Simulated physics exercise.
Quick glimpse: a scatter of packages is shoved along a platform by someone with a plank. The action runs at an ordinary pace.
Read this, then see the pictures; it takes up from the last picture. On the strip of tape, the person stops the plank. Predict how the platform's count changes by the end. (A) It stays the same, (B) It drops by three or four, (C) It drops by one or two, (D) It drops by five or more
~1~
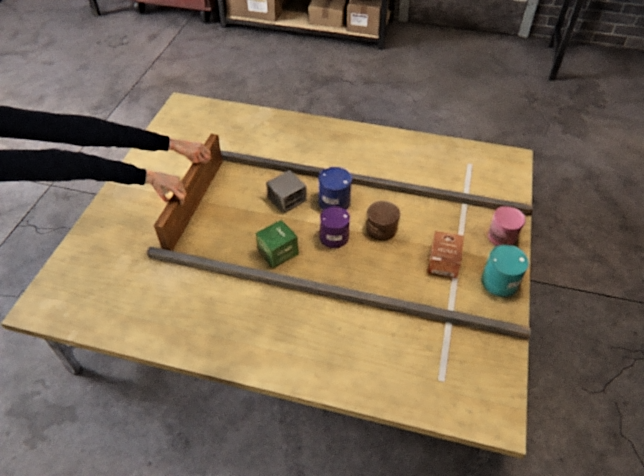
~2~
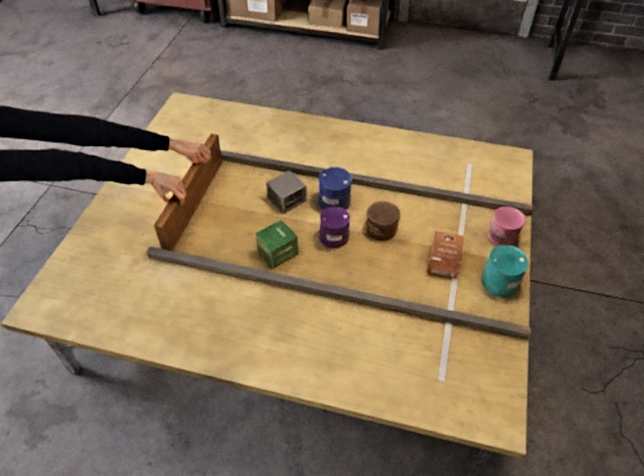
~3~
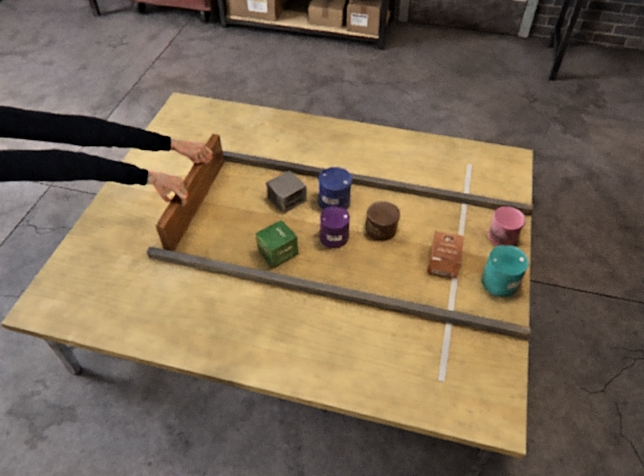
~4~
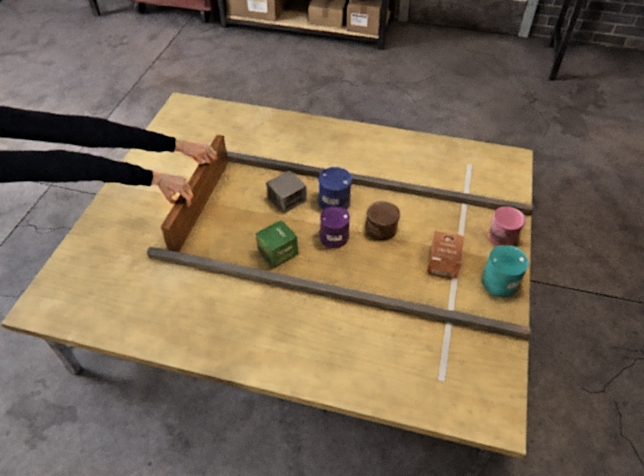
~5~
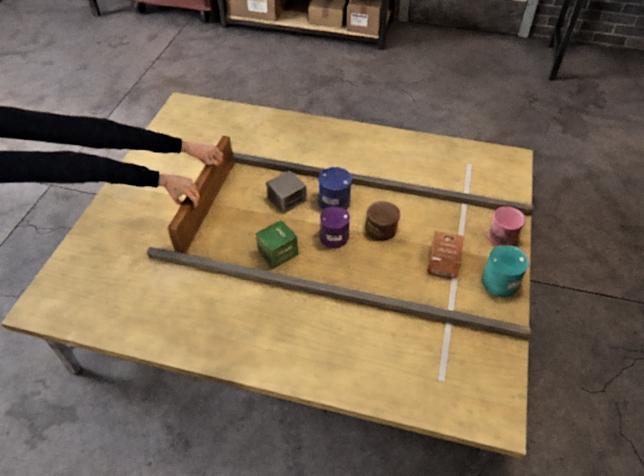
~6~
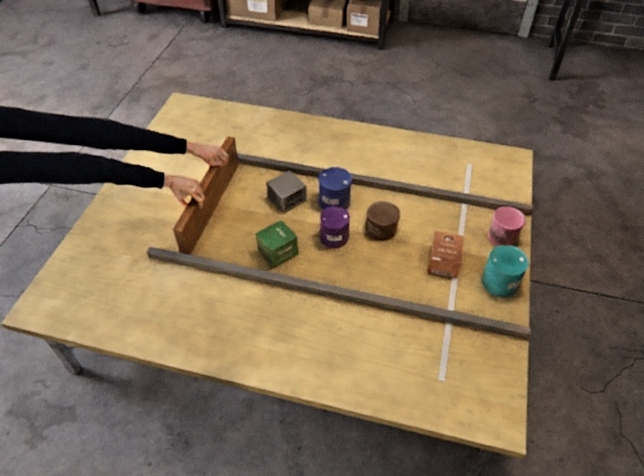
Answer: C.
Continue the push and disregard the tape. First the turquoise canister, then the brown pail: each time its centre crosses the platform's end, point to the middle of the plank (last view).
Middle: Roughly (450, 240); roughly (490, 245).
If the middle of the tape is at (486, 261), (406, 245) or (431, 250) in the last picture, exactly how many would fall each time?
So, reaching the ground: 4, then 0, then 0.
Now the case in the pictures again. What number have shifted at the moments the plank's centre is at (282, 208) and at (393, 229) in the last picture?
Tally at point one: 3; at point two: 6.
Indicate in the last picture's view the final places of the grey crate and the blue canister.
You'll find the grey crate at roughly (481, 220) and the blue canister at roughly (514, 213).
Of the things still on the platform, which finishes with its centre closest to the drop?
The pink pail finishes nearest.
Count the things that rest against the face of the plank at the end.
The count in contact is 3.
Soon after, none off yet; turquoise canister at rest near (504, 271); pink pail at rest near (506, 227); orange box at rest near (446, 254).
In the end, the number that fall off is one or two; gone, turquoise canister.
